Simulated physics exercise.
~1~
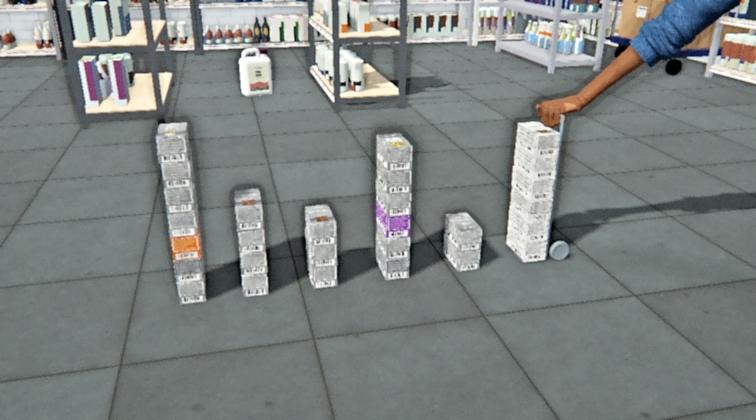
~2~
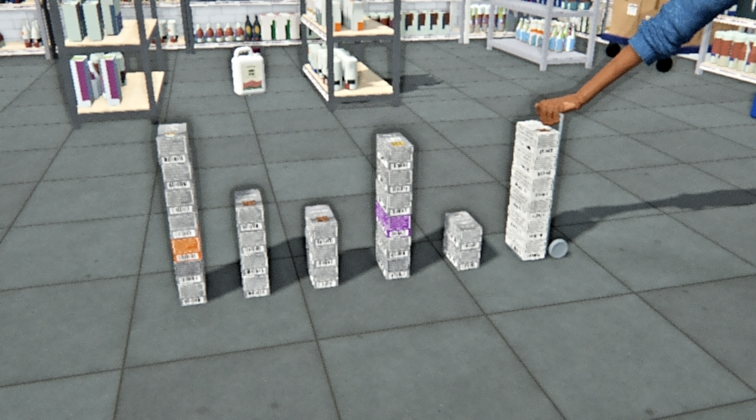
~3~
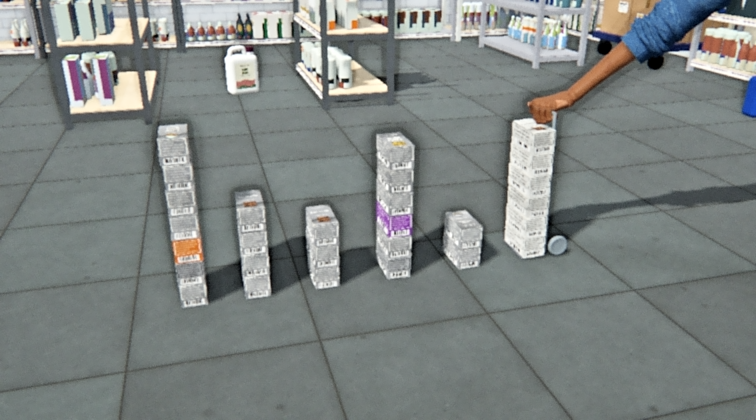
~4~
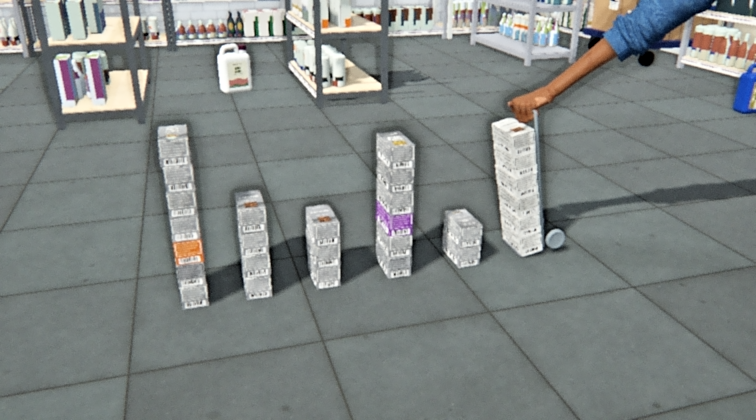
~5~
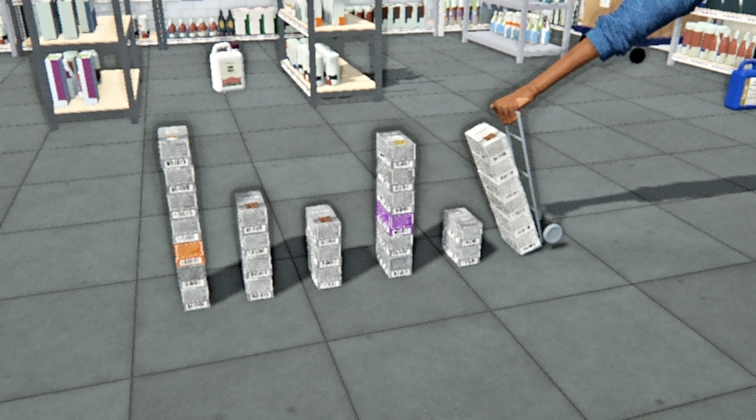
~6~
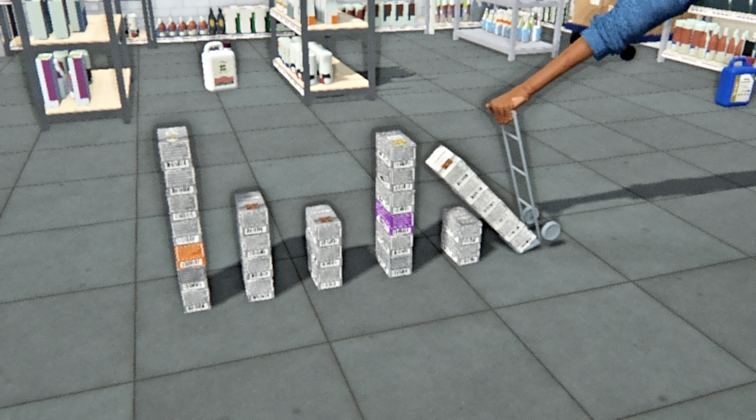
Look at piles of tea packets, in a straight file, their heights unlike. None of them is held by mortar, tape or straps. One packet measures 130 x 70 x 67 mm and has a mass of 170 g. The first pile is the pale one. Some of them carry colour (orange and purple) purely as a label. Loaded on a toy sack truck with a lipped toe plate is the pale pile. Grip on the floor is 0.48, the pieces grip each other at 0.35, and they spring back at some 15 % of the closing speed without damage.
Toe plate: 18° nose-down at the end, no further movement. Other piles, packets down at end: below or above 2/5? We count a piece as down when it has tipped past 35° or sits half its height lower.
Below 2/5.
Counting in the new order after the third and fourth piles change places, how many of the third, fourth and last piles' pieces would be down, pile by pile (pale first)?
After the swap, the third pile would have 1 down, the fourth 0 and the last 0.
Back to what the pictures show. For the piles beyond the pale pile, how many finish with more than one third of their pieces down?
1 in all.
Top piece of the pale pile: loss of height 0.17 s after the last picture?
22 cm.
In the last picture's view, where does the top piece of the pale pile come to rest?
Around (418, 233).
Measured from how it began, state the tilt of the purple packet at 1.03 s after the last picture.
At that moment, roughly 70 degrees.
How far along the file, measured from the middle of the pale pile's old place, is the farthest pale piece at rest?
I'd say close to 36 cm along.
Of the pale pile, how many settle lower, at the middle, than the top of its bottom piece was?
Pale pieces: 3.
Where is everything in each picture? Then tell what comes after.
In the first frame (we follow the side turned to the camera; the camera moves round a little), truck frame (560, 147) 0° forward; orange packet (186, 249); purple packet (399, 227); no other piece has moved.
Truck frame (559, 146) 0° forward; orange packet (187, 250), in the second frame.
Truck frame 3° forward; orange packet (188, 252), in the third frame.
Truck frame (537, 141) 10° forward, top of the pale pile leaning 11°; purple packet (401, 226); no other piece has moved, in the fourth frame.
Truck frame (524, 141) 17° forward, top of the pale pile leaning 23°; purple packet (402, 225); no other piece has moved, in the fifth frame.
Truck frame (520, 140) 18° forward, top of the pale pile leaning 44°; purple packet (402, 225); orange packet (190, 256); no other piece has moved, in the sixth frame.
Then, 0.17 s on from the sixth picture, 6 of the pale pile down; none of the 22 other packets down, 6 disturbed; purple packet displaced 31 mm.
Then, 1.03 s on from the sixth picture, 6 of the pale pile down; 4 of the 22 other packets down; purple packet tipped 67°, 22 mm lower.
Finally, 6 of the pale pile down; 4 of the 22 other packets down; purple packet on its side; orange packet unmoved. That is 18 per cent. Seen by the last camera, middles, purple packet near (362, 264), orange packet near (188, 245).
